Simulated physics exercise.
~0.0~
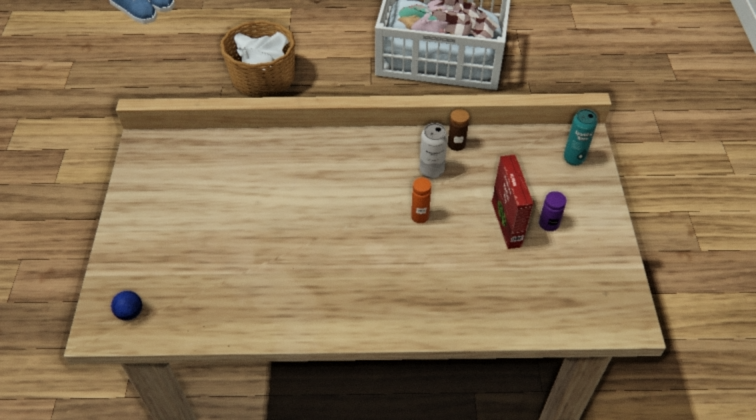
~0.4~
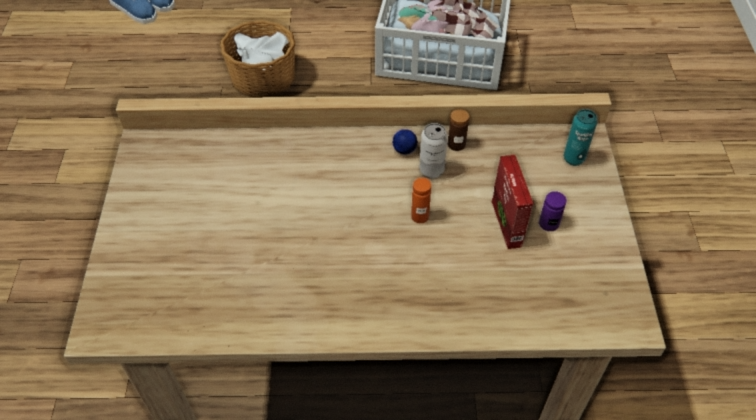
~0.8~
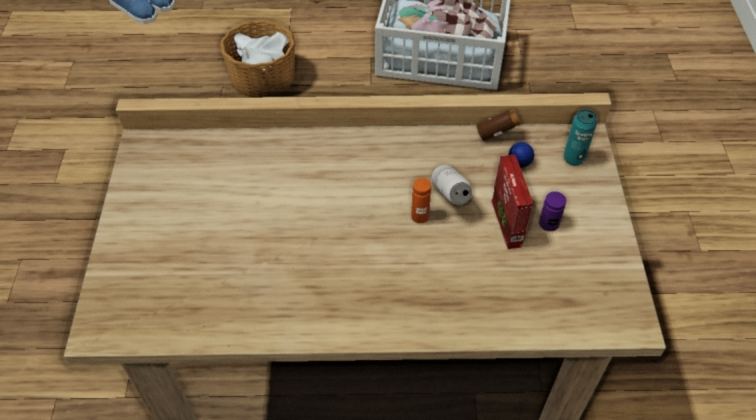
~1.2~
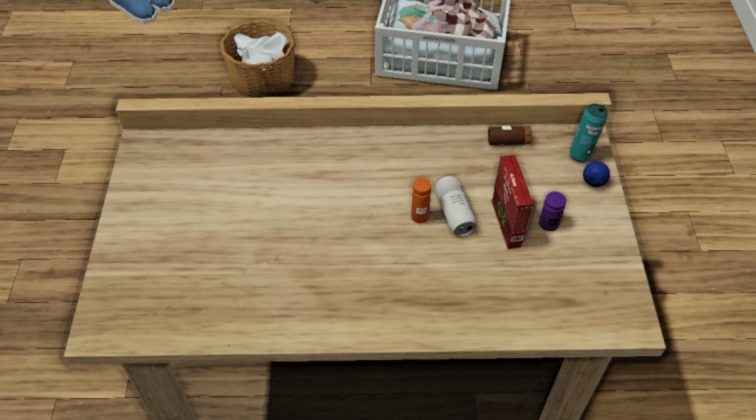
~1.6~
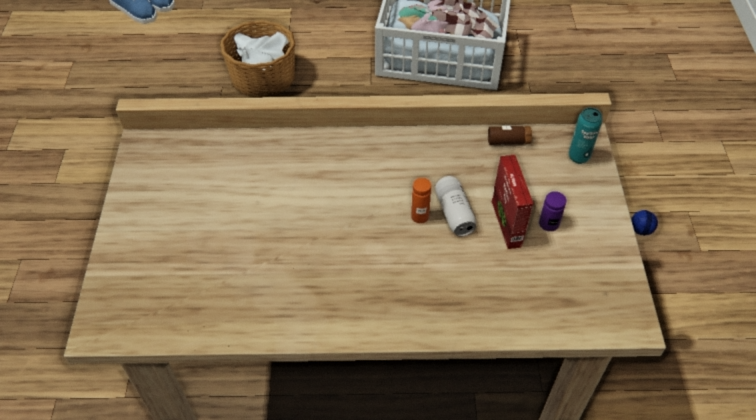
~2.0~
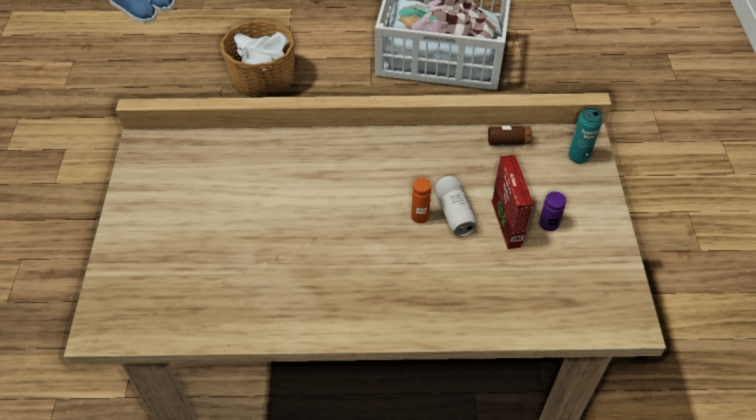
Blue ball rolling across a wooden table, knocking over a white can and brown bottle, then dropping off the right edge.
